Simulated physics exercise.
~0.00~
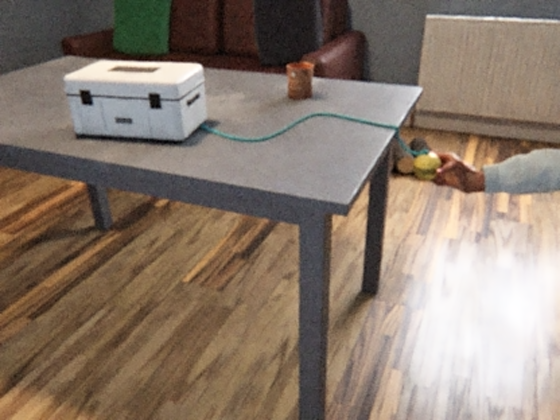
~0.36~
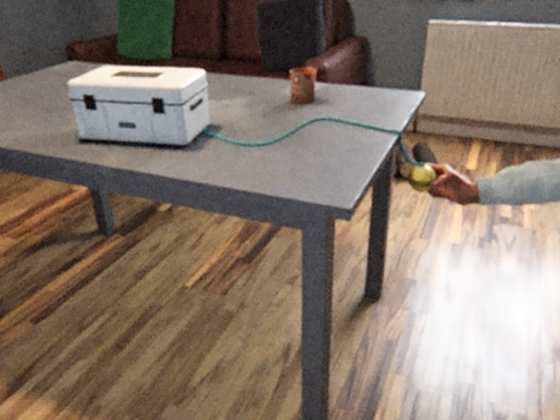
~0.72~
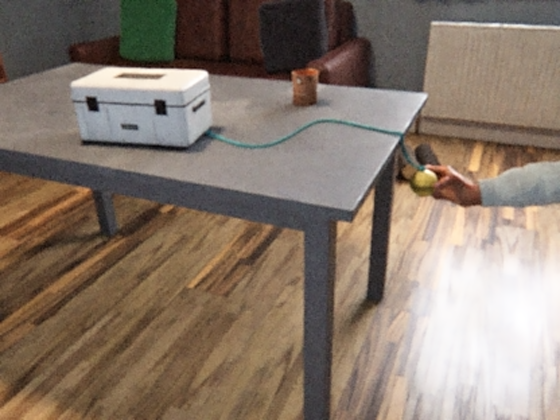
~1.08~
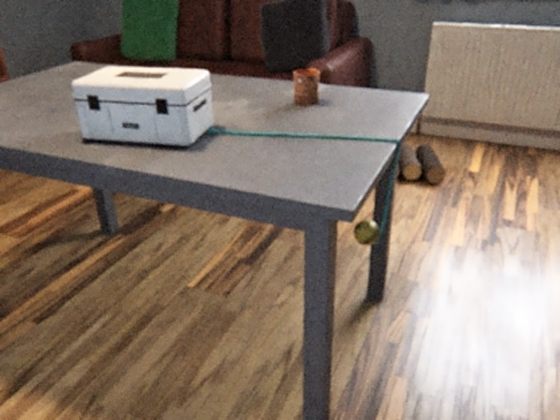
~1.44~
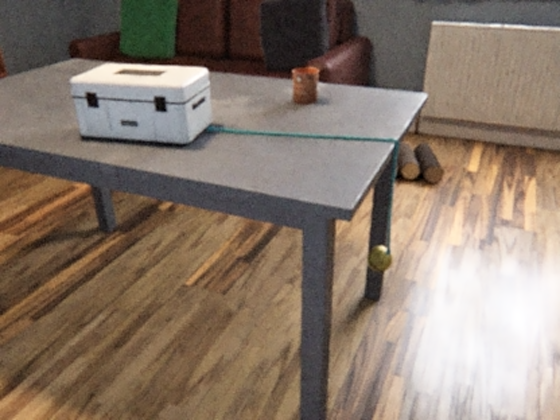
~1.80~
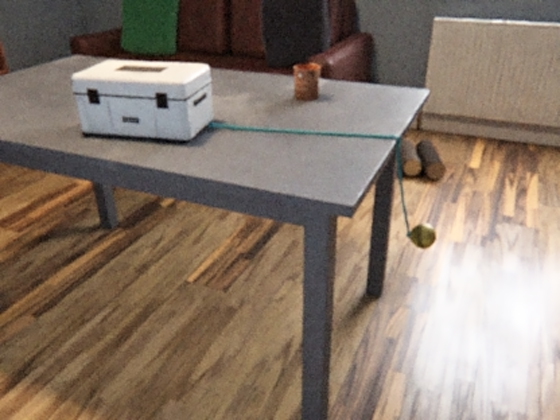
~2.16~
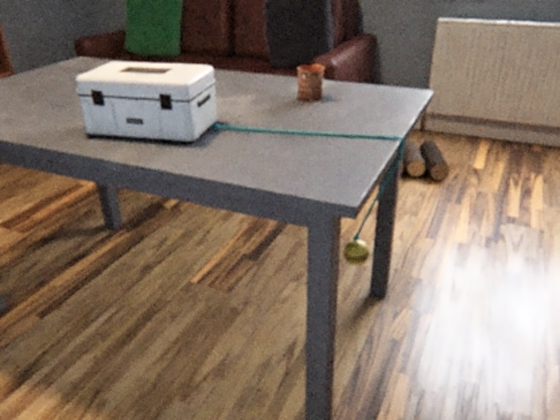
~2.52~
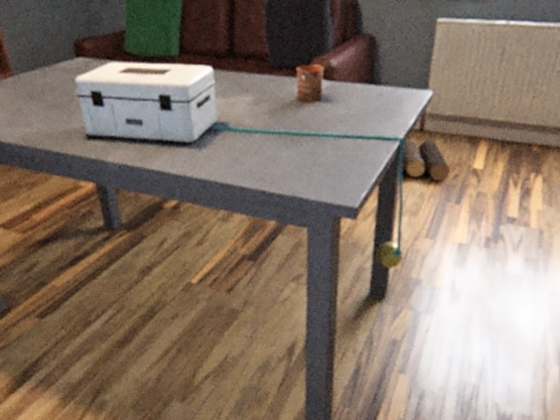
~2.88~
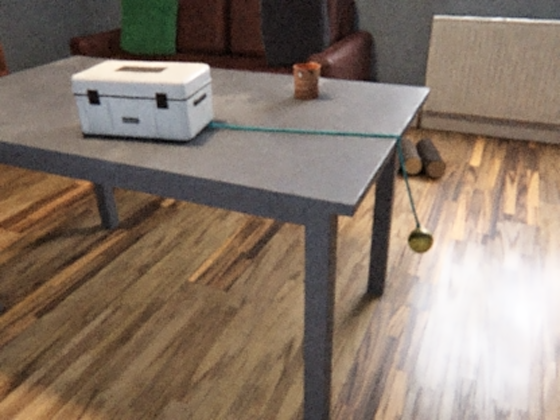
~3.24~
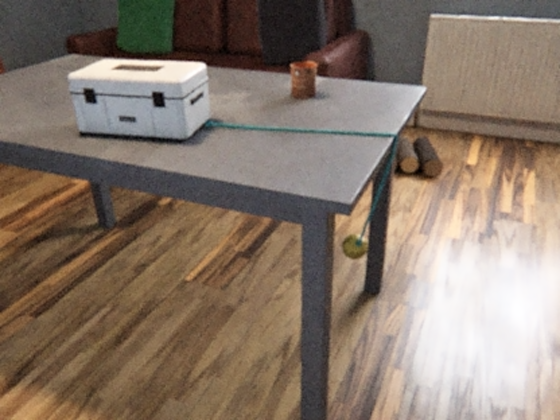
A hand held a yellow ball on a teal shoelace off the end of a gray table, then let go, and the ball dropped and swung back and forth below the edge while the white toolbox and orange cup stayed put on top.
